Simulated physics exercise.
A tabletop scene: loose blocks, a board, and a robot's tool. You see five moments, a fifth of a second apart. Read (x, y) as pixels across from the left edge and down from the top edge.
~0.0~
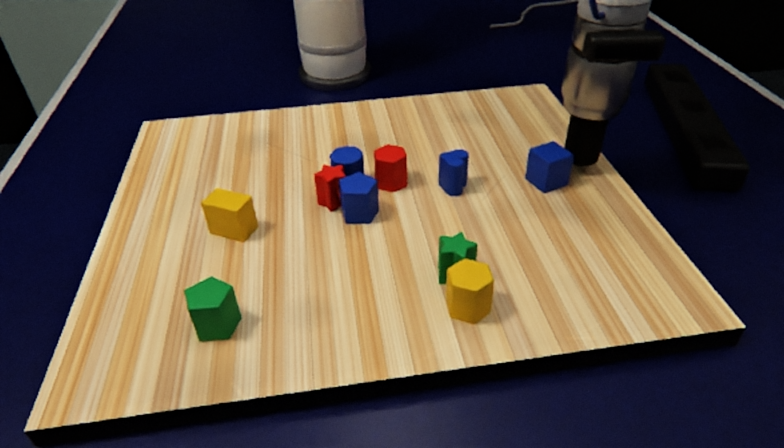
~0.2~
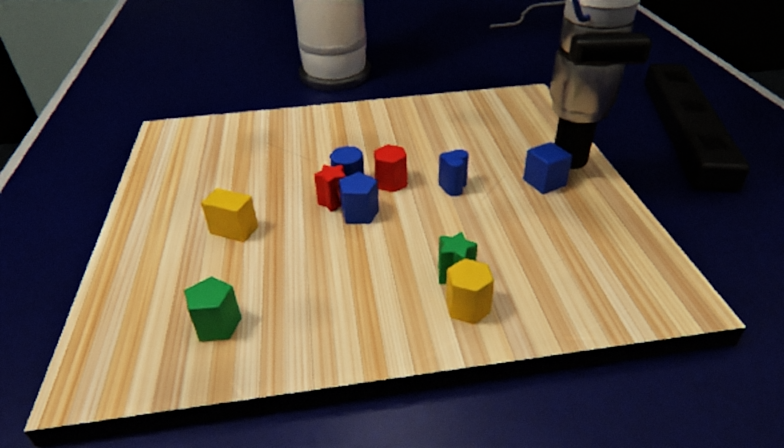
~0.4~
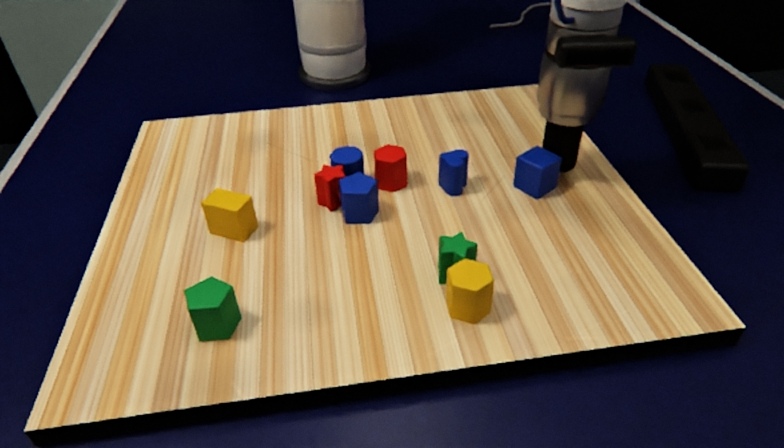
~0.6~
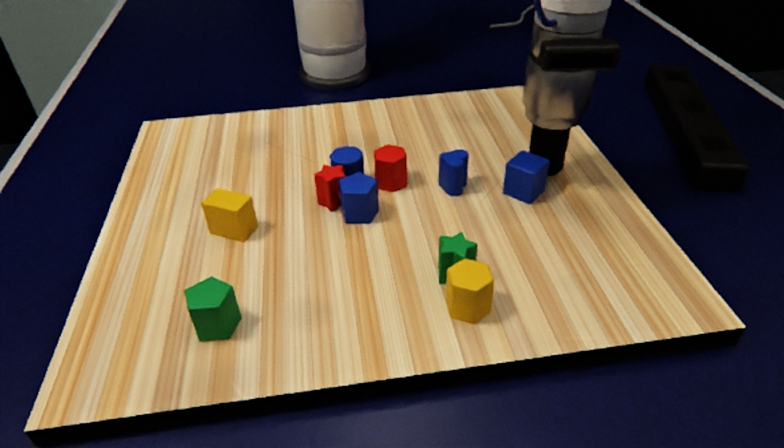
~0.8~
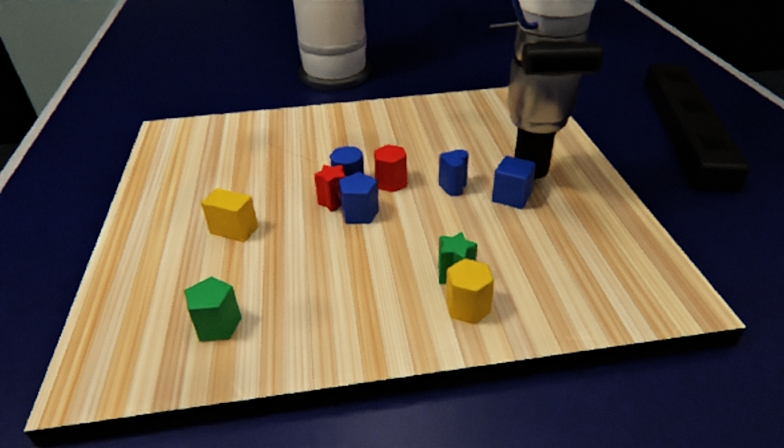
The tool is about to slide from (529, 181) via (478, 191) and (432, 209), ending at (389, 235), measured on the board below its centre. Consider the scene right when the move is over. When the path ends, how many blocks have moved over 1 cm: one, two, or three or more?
The number of blocks that move over 1 cm is two.
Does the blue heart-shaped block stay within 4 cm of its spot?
Yes, that is what happens.
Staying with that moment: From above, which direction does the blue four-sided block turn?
Seen from overhead, it turns anticlockwise.
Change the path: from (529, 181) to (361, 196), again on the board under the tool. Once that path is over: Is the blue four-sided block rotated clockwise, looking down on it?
No.
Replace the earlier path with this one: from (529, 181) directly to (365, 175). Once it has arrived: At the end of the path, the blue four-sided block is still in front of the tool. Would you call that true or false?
False
The first path, step by step. One third of the way, tool at (478, 181); blue heart-shaped block at (451, 156); blue four-sided block at (490, 181), turned 45° anticlockwise.
Two thirds of the way, tool at (431, 199); blue heart-shaped block at (431, 157), turned 40° clockwise; blue four-sided block at (489, 182), turned 55° anticlockwise.
At the end, tool at (389, 225); blue pentagon still; blue heart-shaped block at (431, 157), turned 40° clockwise; blue four-sided block at (489, 182), turned 55° anticlockwise.
